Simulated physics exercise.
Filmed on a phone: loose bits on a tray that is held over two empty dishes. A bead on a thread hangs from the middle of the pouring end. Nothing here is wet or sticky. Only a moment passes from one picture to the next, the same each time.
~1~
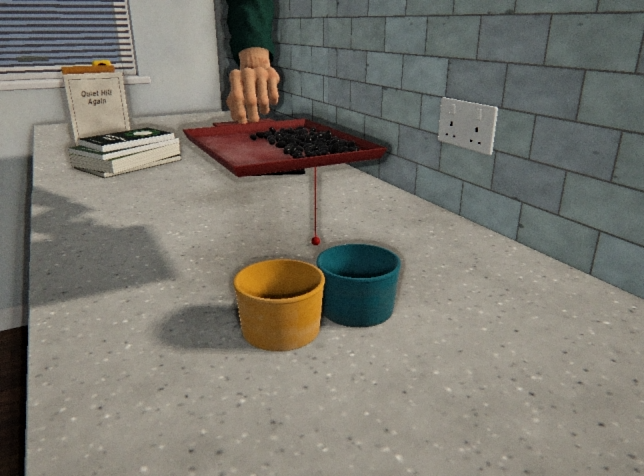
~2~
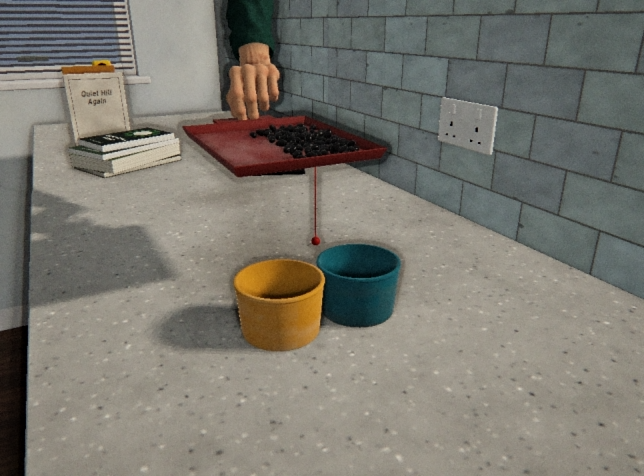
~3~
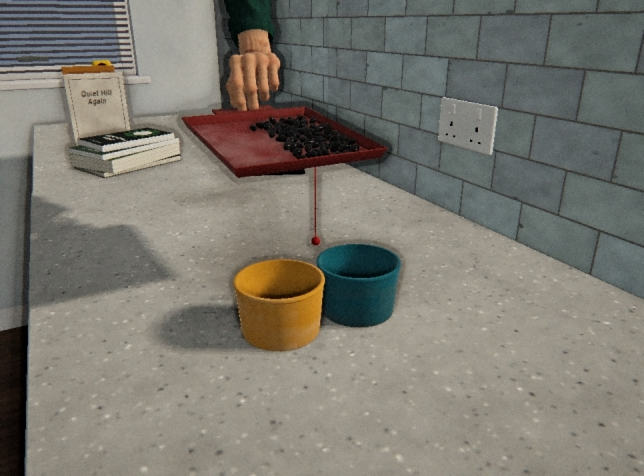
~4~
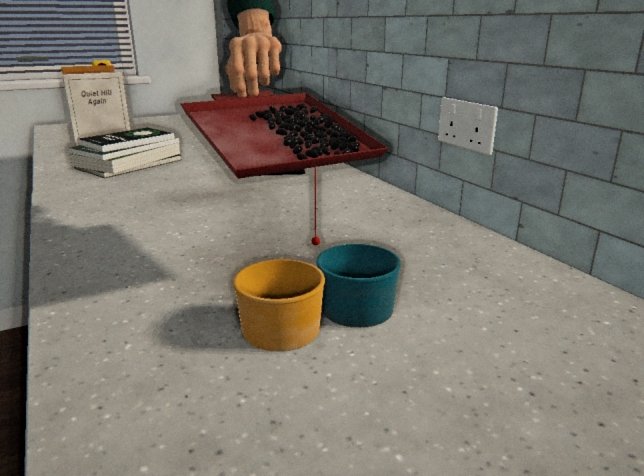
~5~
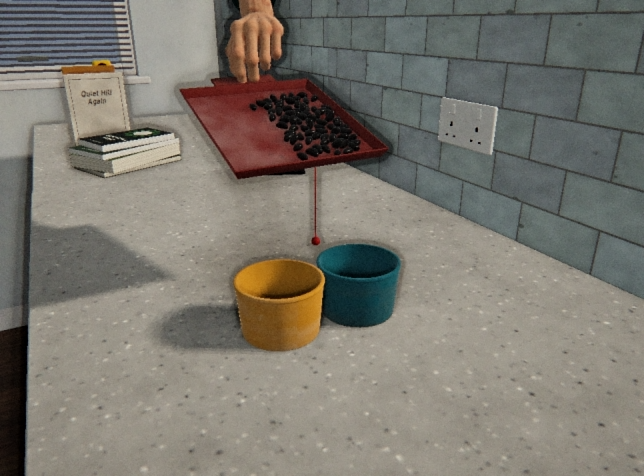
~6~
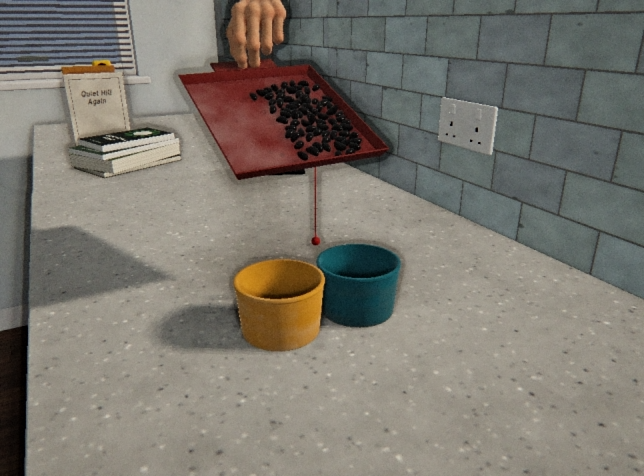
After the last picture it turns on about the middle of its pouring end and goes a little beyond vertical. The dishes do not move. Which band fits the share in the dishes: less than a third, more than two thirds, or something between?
Caught overall: More than two thirds.
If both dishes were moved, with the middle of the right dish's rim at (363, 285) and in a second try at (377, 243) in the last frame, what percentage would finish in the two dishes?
About 10 and 40 per cent.
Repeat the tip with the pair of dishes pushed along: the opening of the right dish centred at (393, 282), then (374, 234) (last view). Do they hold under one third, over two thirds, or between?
The first try: Below one third. The second: Under a third.
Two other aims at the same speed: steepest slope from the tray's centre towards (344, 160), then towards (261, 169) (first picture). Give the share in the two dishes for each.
In turn 40 and 60 in a hundred.
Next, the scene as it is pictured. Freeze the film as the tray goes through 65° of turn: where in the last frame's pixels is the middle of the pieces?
Roughly at (320, 159).
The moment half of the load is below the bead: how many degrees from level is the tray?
Near 80 degrees.
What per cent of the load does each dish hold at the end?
The left dish has 40 per cent, the right dish has 40.
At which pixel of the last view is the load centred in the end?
Around (334, 311).
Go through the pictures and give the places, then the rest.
The first frame shows corners of the pouring end at (237, 165) and (381, 147), level; middle of the load at (308, 142), black beans; left dish at (298, 319); right dish at (380, 297); bead on its thread at (316, 241).
The second frame shows corners of the pouring end at (237, 165) and (381, 147), level; middle of the load at (308, 141).
The third frame shows corners of the pouring end at (238, 166) and (381, 147), tipped barely, level across its low end; middle of the load at (308, 136).
The fourth frame shows corners of the pouring end at (238, 167) and (382, 147), tipped a little, level across its low end; middle of the load at (308, 129).
The fifth frame shows corners of the pouring end at (238, 168) and (382, 147), tipped clearly, level across its low end; middle of the load at (309, 123).
The sixth frame shows corners of the pouring end at (238, 170) and (383, 146), tipped clearly, level across its low end; middle of the load at (311, 117); left dish at (298, 319); right dish at (380, 297).
Soon, tray tipped steeply; most on the tray; a stray few in the left dish; about a quarter in the air.
A while on, tray tipped past a quarter turn; about half in the left dish; about half in the right dish; a small part outside both; a small part in the air.
Towards the end, tray tipped past a quarter turn; about half in the left dish; about half in the right dish; a small part outside both.
Finally, tray tipped past a quarter turn; about half in the left dish; about half in the right dish; a small part outside both.
